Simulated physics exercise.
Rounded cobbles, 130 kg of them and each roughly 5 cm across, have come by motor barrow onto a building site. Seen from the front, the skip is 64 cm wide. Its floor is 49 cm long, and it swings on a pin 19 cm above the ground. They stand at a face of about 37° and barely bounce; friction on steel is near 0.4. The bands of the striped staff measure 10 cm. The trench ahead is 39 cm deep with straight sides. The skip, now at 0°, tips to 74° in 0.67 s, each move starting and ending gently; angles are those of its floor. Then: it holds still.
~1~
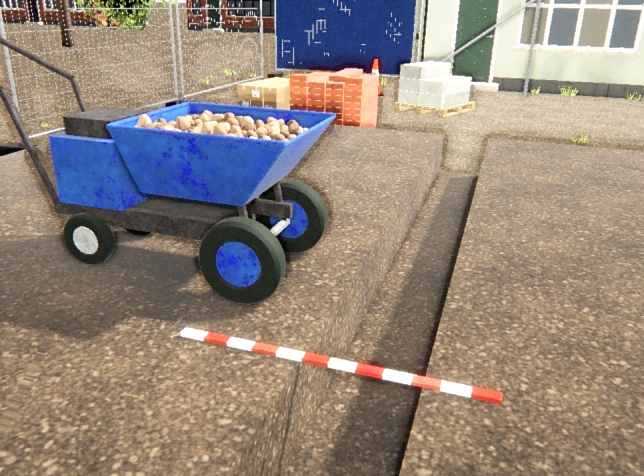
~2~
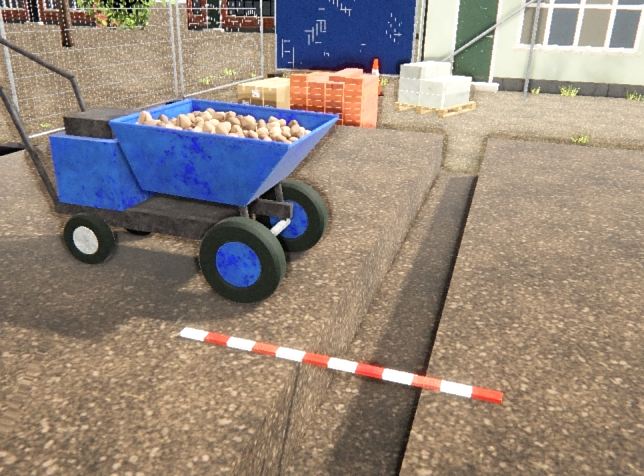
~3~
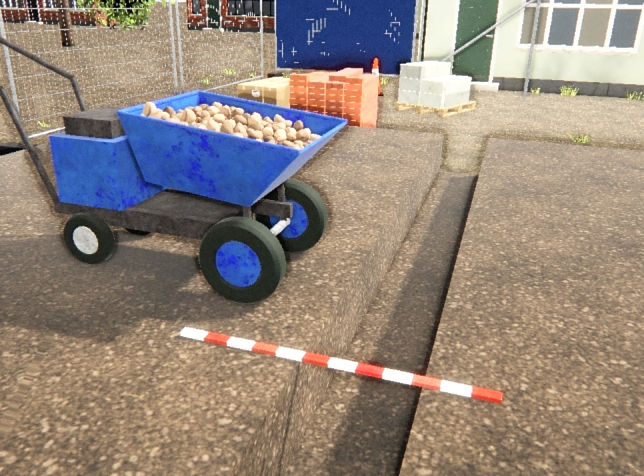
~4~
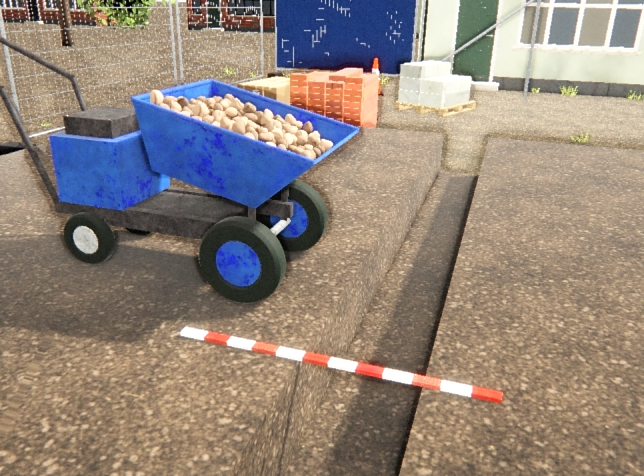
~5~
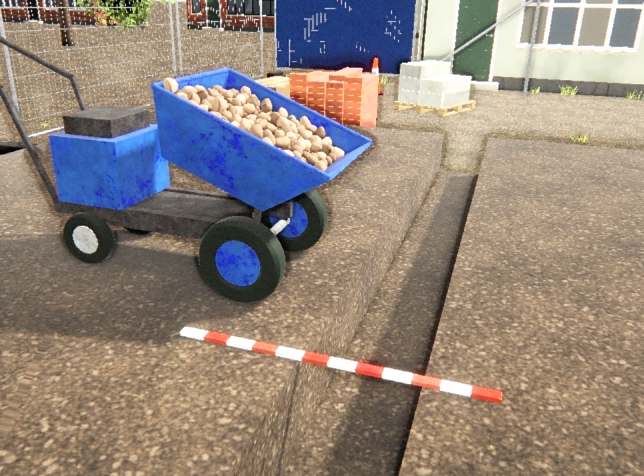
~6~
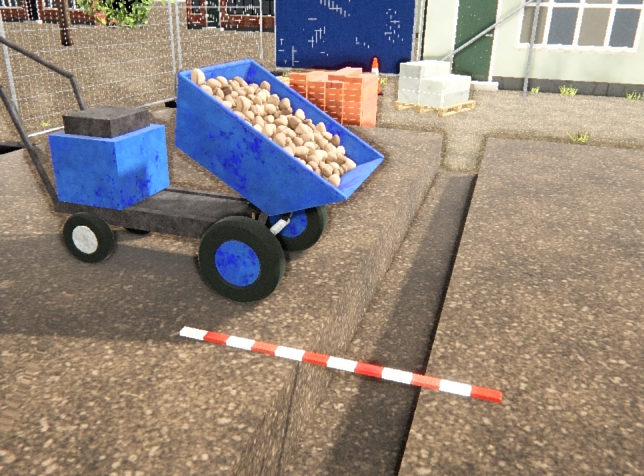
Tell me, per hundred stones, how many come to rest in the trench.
73 per hundred.
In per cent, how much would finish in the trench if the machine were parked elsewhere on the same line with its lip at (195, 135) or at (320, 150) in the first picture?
Near 70 and near 35 percent.
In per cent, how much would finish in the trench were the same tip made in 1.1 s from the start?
Close to 85 per cent then.
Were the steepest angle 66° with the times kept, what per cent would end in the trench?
Some 70% would finish there.
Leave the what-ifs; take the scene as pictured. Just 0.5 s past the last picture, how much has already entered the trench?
Roughly 35 percent of the load.
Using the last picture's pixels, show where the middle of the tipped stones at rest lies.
Roughly at pixel (418, 356).
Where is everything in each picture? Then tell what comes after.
In the first frame, lip at (285, 144), floor tilted 0°, highest stones at (227, 121).
In the second frame, the skip is at 2°, its lip at (289, 146); the top of the load is at (219, 118).
In the third frame, lip at (299, 152), floor tilted 6°, highest stones at (223, 114).
In the fourth frame, lip at (314, 163), floor tilted 13°, highest stones at (220, 105).
In the fifth frame, lip at (330, 179), floor tilted 22°, highest stones at (223, 95).
In the sixth frame, lip at (346, 199), floor tilted 31°, highest stones at (238, 88).
Then, 0.2 s after the last picture the floor is at 62°, 100 % in the skip; the foremost stones are at (375, 228).
Then, 0.5 s after the last picture the floor is at 74°, 59 % in the skip, 33 % in the trench, 9 % past the trench; the foremost stones are at (476, 317).
Then, 0.8 s after the last picture the floor is at 74°, 13 % in the skip, 59 % in the trench, 28 % past the trench; the foremost stones are past the picture's edge.
Then, 2.8 s after the last picture the floor is at 74°, 0 % in the skip, 73 % in the trench, 27 % past the trench; the foremost stones are past the picture's edge.
